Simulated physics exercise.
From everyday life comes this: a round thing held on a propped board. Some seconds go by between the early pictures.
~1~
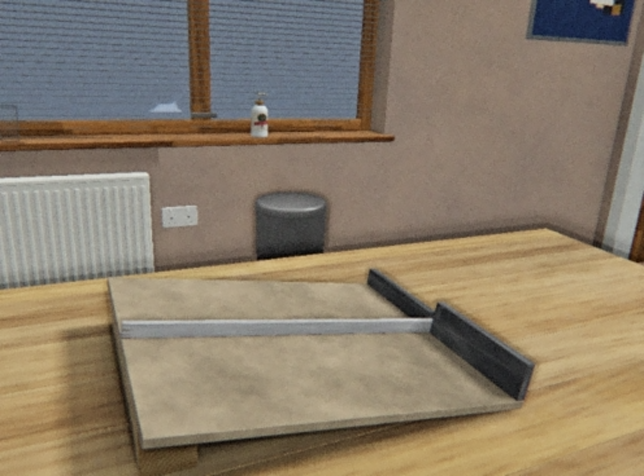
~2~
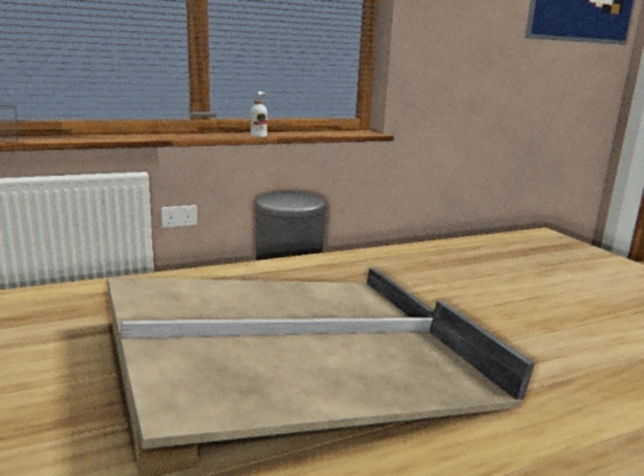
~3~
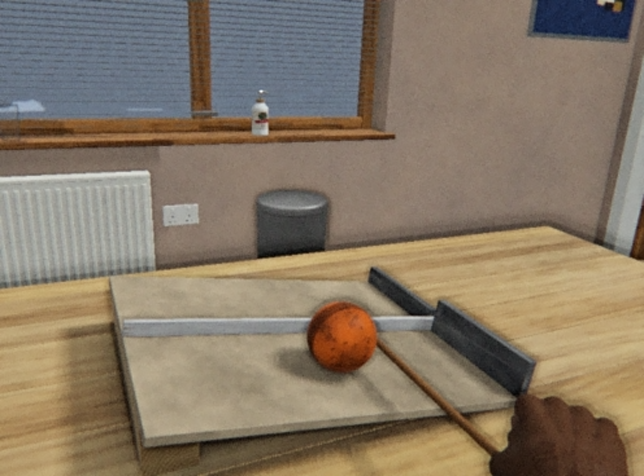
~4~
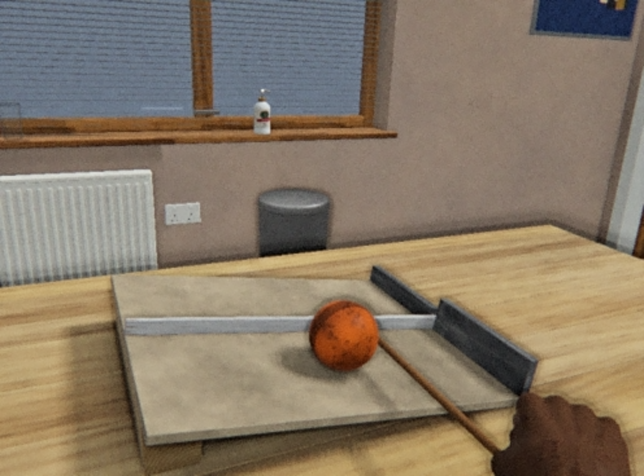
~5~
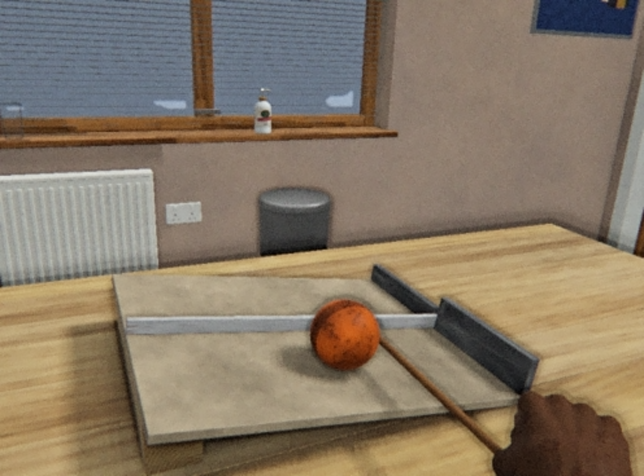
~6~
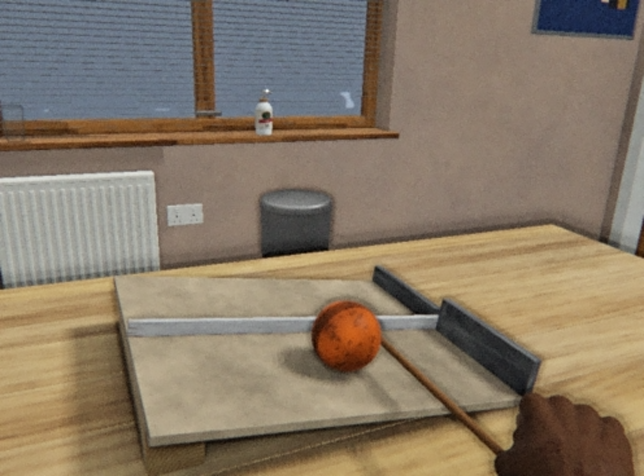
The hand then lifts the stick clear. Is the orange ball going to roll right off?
In the end, the orange ball is kept back.
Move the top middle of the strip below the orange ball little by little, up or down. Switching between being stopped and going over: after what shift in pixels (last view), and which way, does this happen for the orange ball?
Some 24 pixels, down.
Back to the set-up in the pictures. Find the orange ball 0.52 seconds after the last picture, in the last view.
I'd say roughly pixel (424, 335).
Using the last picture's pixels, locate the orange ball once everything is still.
Its middle settles near (457, 334) in the last picture.
Then, 0.32 s after the last picture, orange ball rolling on the board near (374, 336).
Then, 0.52 s after the last picture, orange ball rolling on the board near (424, 335).
At rest, the orange ball is held by the strip, near (458, 334).
